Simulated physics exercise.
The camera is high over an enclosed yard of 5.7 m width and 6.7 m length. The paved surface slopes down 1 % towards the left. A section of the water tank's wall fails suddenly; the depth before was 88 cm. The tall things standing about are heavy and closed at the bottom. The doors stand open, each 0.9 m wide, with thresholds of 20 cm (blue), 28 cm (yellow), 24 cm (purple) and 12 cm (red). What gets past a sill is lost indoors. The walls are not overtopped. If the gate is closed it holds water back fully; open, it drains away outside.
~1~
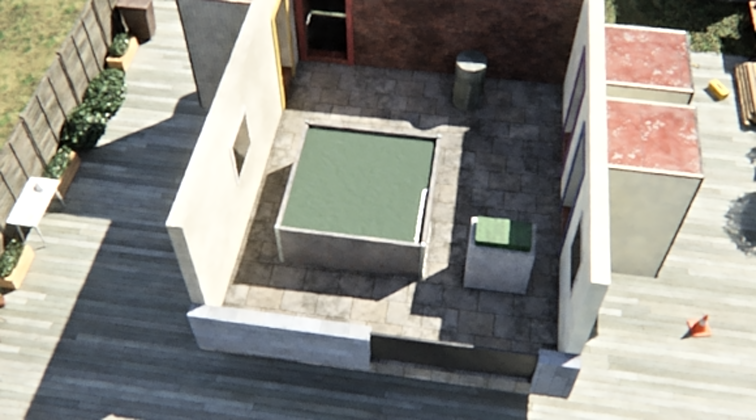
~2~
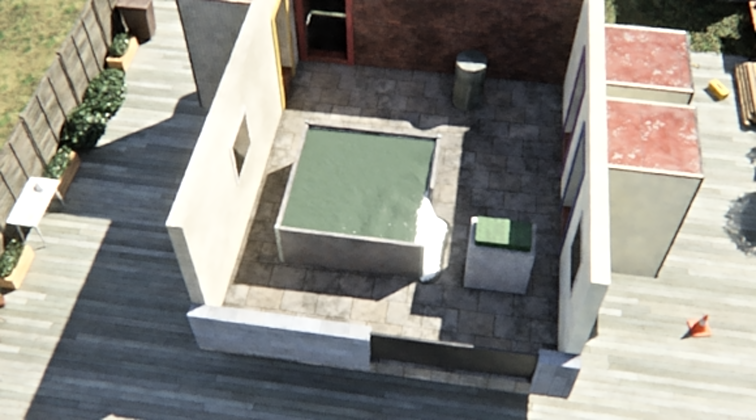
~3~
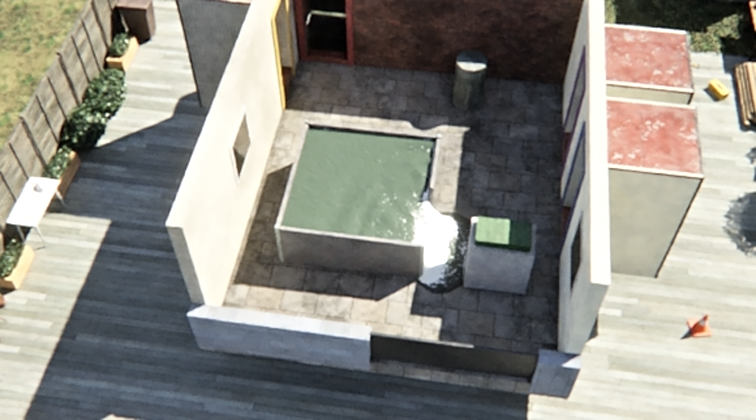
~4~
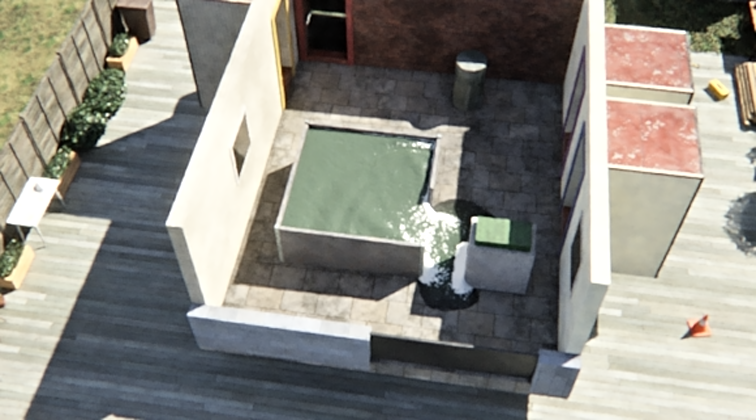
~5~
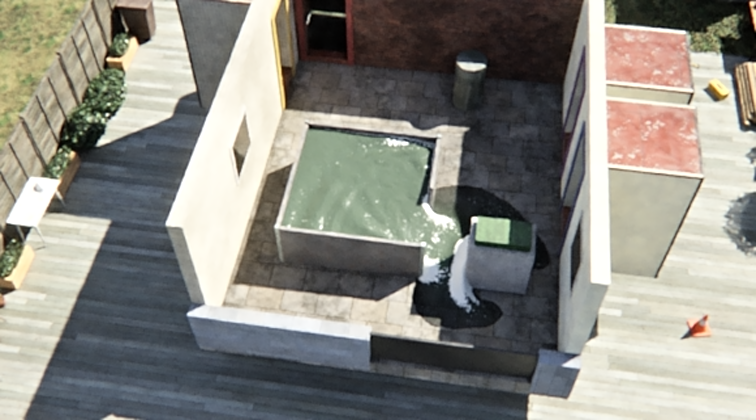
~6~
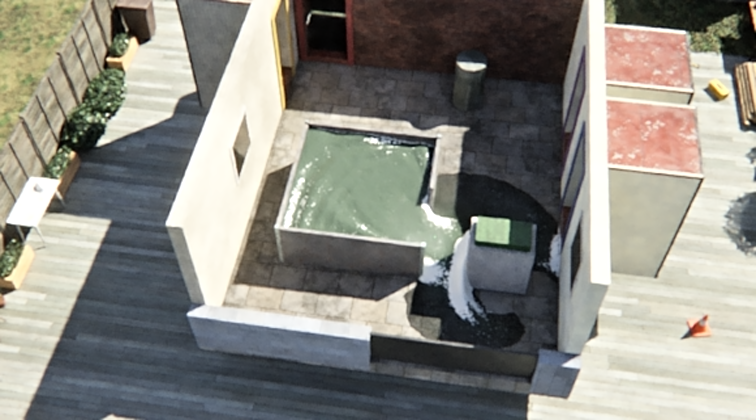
Green water bursts from the tank's right side and spreads around a block across the paving.
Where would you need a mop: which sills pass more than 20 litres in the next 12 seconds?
Within that time: At the blue door it exceeds the limit; at the yellow door it stays under the limit; at the purple door it does not reach the limit; at the red door it exceeds the limit.
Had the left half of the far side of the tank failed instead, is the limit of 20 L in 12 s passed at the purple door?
Against that limit: Purple not over.
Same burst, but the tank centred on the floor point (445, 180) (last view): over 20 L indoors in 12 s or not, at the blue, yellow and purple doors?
Against that limit: Blue past it, yellow not over, purple not over.
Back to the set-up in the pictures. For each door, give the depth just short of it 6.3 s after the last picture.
In cm: Blue 13, yellow 21, purple 13, red 10.
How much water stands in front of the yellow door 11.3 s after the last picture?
About 19.5 cm.
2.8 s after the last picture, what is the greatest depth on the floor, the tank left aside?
About 38 cm.
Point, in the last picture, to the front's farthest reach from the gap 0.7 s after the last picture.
At about (560, 142).
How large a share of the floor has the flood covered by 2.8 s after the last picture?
Near 65 per cent is wet.
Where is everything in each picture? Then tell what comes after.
In the first frame, the water tank at (362, 183) is whole and still, 88 cm deep.
In the second frame, water pours out at (424, 238) and has run 0.7 m, to (426, 281); typically 8 cm deep outside, 88 cm at the water tank's back.
In the third frame, the front is at (467, 225), 1.0 m from the gap at (424, 239); 1.0 m2 of floor is under water; 88 cm left at the back of the water tank.
In the fourth frame, the front is at a hidden place, 1.5 m from the gap at (424, 240); 2.1 m2 of floor is under water; 88 cm left at the back of the water tank.
In the fifth frame, water pours out at (424, 240) and has run 2.1 m, to (543, 255); typically 7 cm deep outside, 88 cm at the water tank's back.
In the sixth frame, the front is at (558, 227), 2.5 m from the gap at (424, 240); 5.0 m2 of floor is under water; 83 cm left at the back of the water tank.
Then, 0.7 s after the last picture water covers 30 % of the floor and is deepest (69 cm) near (463, 268); blue door 41 cm at the sill, 68 L in, yellow door not reached, purple door 9 cm at the sill, 0 L in, red door not reached.
Then, 1.5 s after the last picture water covers 45 % of the floor and is deepest (53 cm) near (452, 267); blue door 37 cm at the sill, 159 L in, yellow door not reached, purple door 18 cm at the sill, 0 L in, red door not reached.
Then, 2.8 s after the last picture water covers 65 % of the floor and is deepest (38 cm) near (452, 267); blue door 27 cm at the sill, 240 L in, yellow door not reached, purple door 15 cm at the sill, 0 L in, red door not reached.
Then, 6.3 s after the last picture water covers 95 % of the floor and is deepest (23 cm) near (489, 109); blue door 13 cm at the sill, 265 L in, yellow door 21 cm at the sill, 0 L in, purple door 13 cm at the sill, 0 L in, red door 10 cm at the sill, 2 L in.
Then, 11.3 s after the last picture water covers 100 % of the floor and is deepest (24 cm) near (272, 146); blue door 12 cm at the sill, 265 L in, yellow door 20 cm at the sill, 0 L in, purple door 11 cm at the sill, 0 L in, red door 19 cm at the sill, 134 L in.
